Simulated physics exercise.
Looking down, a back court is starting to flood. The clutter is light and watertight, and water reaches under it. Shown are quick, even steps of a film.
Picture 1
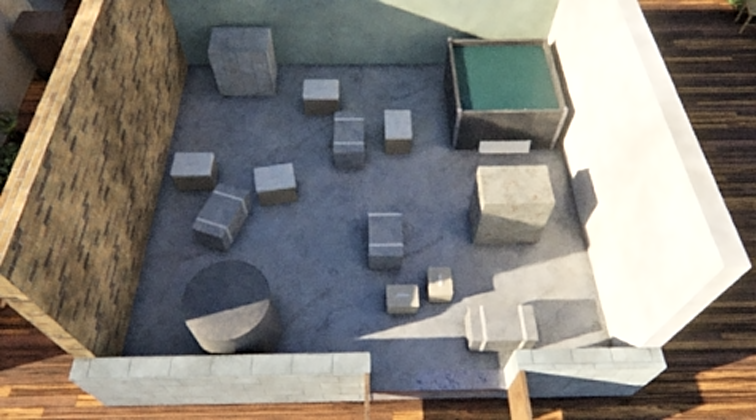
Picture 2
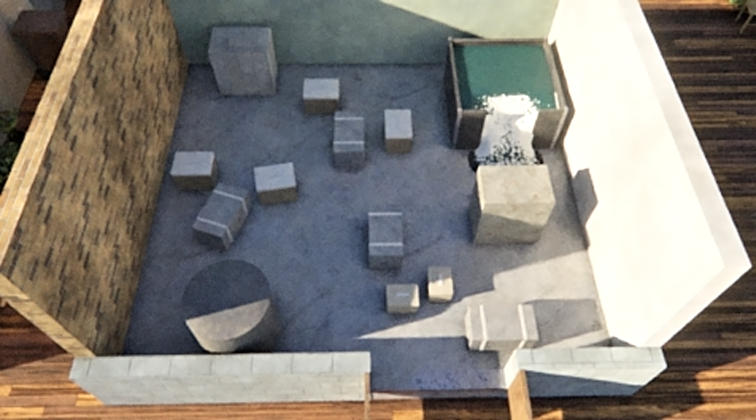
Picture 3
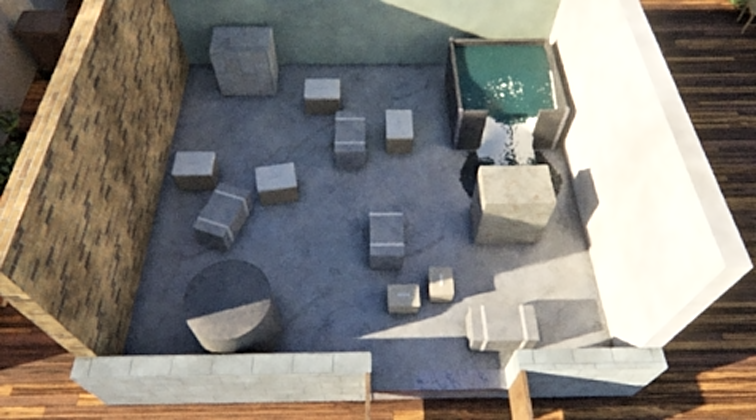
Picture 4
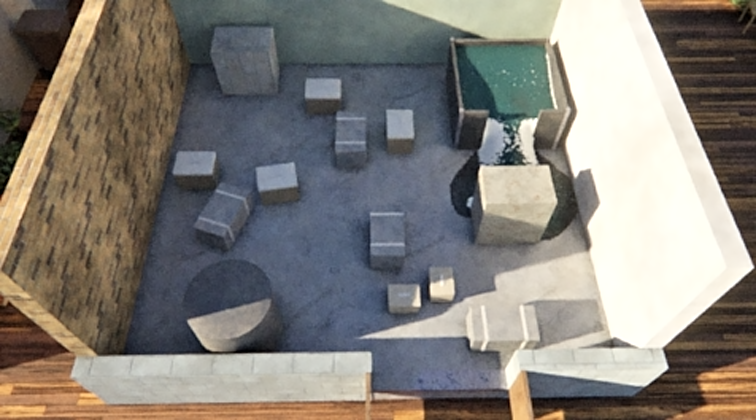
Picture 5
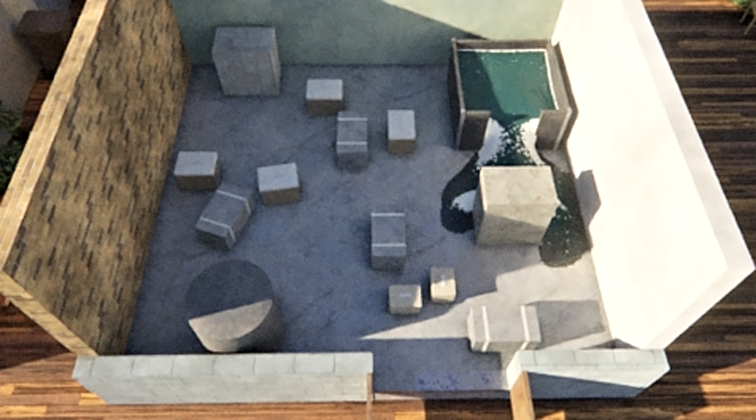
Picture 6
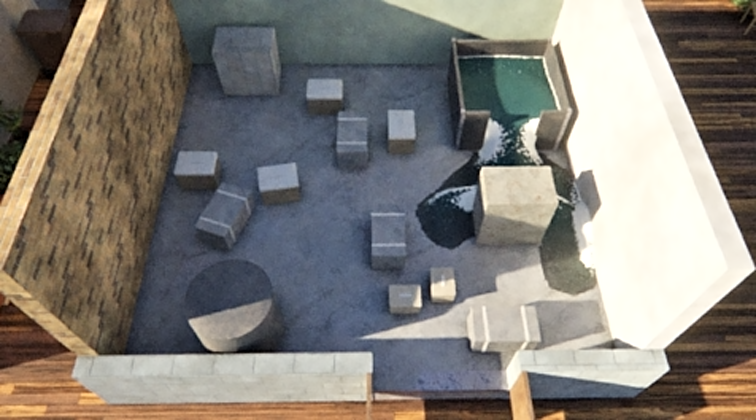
Water pours from a tank and spreads around a large block, while the blocks stay put.
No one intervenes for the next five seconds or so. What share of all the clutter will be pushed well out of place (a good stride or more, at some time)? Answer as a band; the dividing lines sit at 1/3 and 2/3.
2/3 or more.
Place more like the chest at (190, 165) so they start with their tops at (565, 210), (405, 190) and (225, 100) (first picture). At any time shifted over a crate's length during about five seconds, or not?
Okay, in order the twins go a long way, a long way, nowhere much.
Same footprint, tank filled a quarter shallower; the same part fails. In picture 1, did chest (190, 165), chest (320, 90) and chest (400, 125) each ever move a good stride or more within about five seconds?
Not beyond that, then not beyond that, then not beyond that.
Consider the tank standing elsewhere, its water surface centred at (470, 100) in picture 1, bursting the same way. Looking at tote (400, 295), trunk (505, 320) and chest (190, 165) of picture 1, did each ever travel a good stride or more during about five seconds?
Object by object: Over the mark, over the mark, below the mark.
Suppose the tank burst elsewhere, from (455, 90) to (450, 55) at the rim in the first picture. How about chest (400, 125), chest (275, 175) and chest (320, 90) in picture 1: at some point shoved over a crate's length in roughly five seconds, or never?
The first: Went past that; the second: Went past that; the third: Went past that.
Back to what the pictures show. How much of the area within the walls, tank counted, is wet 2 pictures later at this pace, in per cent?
20 per cent or so.
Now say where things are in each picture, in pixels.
The first frame shows a trunk at (503, 322), on the bottom; a trunk at (349, 131) rests on the ground; 0 of 10 have shifted.
The second frame shows a trunk at (503, 322) rests on the ground; a trunk at (349, 130) rests on the ground; 0 of 10 have shifted.
The third frame shows a trunk at (504, 322), on the bottom; a trunk at (350, 131), on the bottom; 0 of 10 have shifted.
The fourth frame shows a trunk at (504, 322) rests on the ground; a trunk at (351, 130) rests on the ground; 0 of 10 have shifted.
The fifth frame shows a trunk at (505, 323), on the bottom; a trunk at (352, 131), on the bottom; 0 of 10 have shifted.
The sixth frame shows a trunk at (505, 323) rests on the ground; a trunk at (352, 131), on the bottom; 0 of 10 have shifted.
A moment on, 0 of 10 are well off their spots; 0 afloat.
Next, 2 of 10 are well off their spots; 0 afloat.
Later, 7 of 10 are well off their spots; 5 afloat.
In the end, 8 of 10 are well off their spots, and 8 have been at some point; 6 afloat.
